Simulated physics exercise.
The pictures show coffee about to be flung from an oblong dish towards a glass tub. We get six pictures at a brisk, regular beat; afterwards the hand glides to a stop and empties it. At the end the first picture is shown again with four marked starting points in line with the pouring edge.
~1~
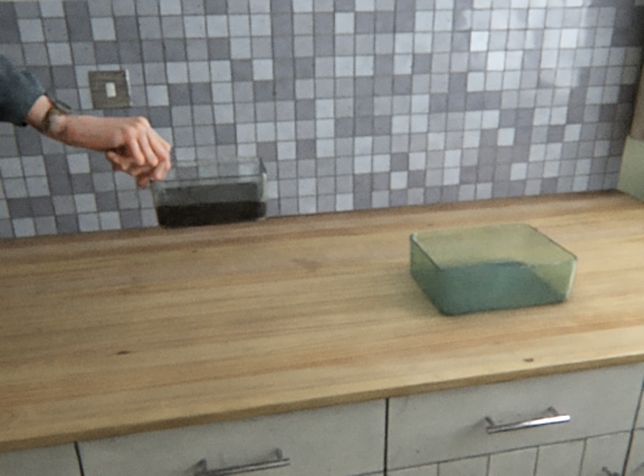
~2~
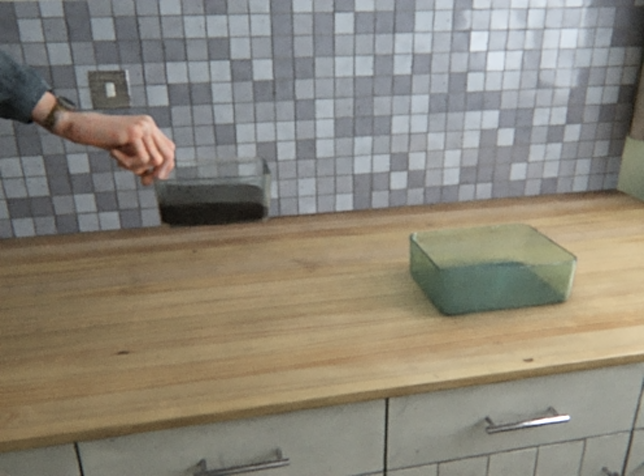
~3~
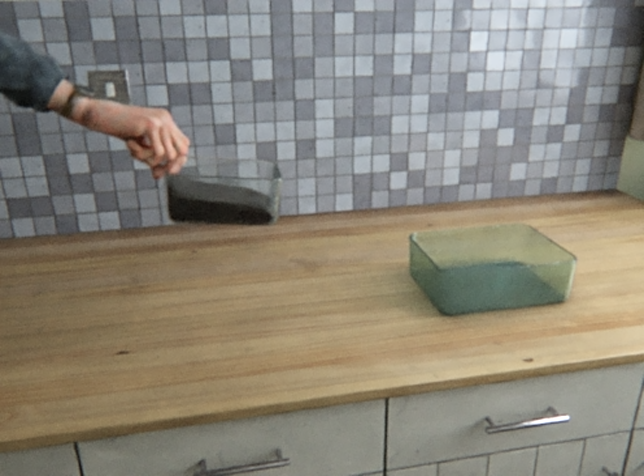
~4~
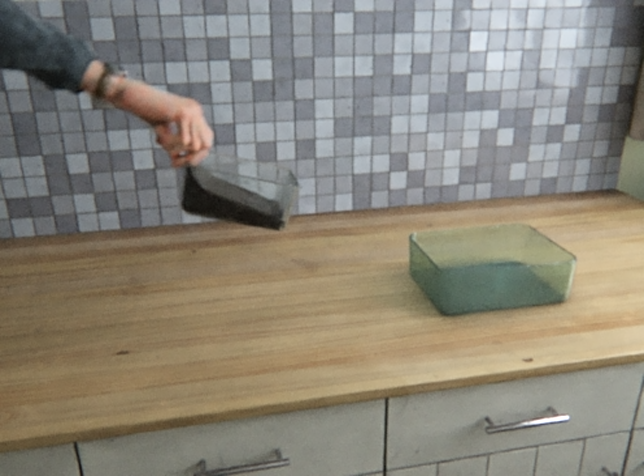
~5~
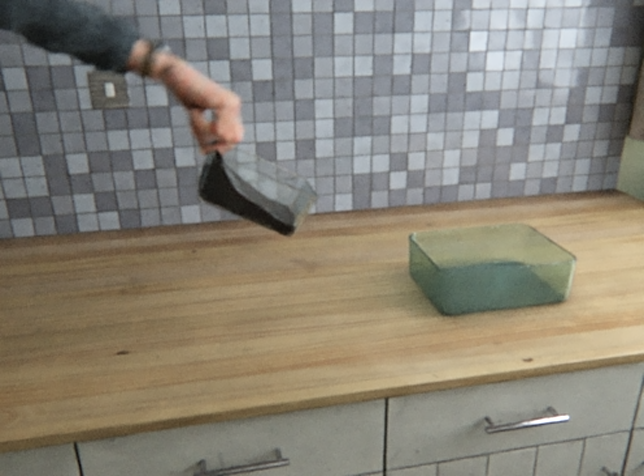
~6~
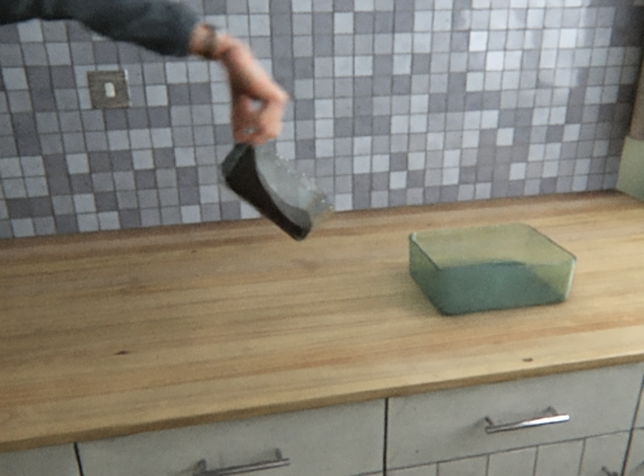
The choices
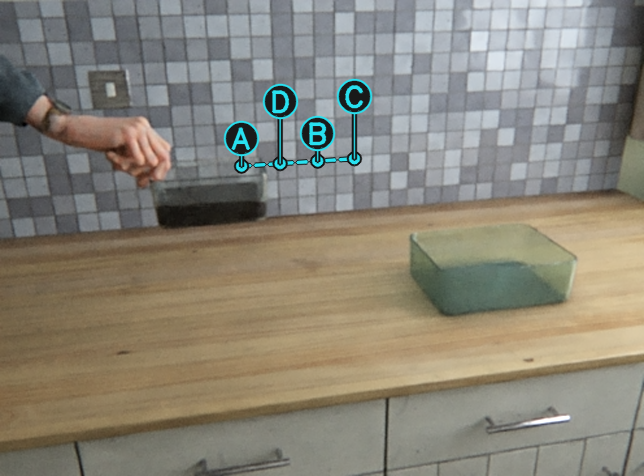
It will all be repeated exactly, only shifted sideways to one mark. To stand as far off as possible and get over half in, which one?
Go for B.
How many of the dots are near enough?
Two of them.
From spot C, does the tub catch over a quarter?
Yes, clearly.
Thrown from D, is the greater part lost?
Yes, that goes wrong.
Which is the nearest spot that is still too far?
That is spot D.
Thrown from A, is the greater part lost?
Yes.
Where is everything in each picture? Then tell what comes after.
The first frame shows upright, lip at (263, 164); tub from (439, 314) to (567, 299); nothing has left yet.
The second frame shows upright, lip at (266, 165); nothing has left yet.
The third frame shows tipped about 7°, lip at (277, 170); nothing has left yet.
The fourth frame shows tipped about 16°, lip at (294, 177); nothing has left yet.
The fifth frame shows tipped about 28°, lip at (312, 188); nothing has left yet.
The sixth frame shows tipped about 43°, lip at (329, 200); nothing has left yet.
In cyan, A at (241, 166); B at (317, 161); C at (354, 158); D at (280, 163).
For spot A, about 5 % lands in the tub, 92 % falls short and 3 % goes beside or beyond.
For spot B, about 65 % lands in the tub, 22 % falls short and 14 % goes beside or beyond.
For spot C, about 80 % lands in the tub, 2 % falls short and 19 % goes beside or beyond.
For spot D, about 23 % lands in the tub, 70 % falls short and 7 % goes beside or beyond.
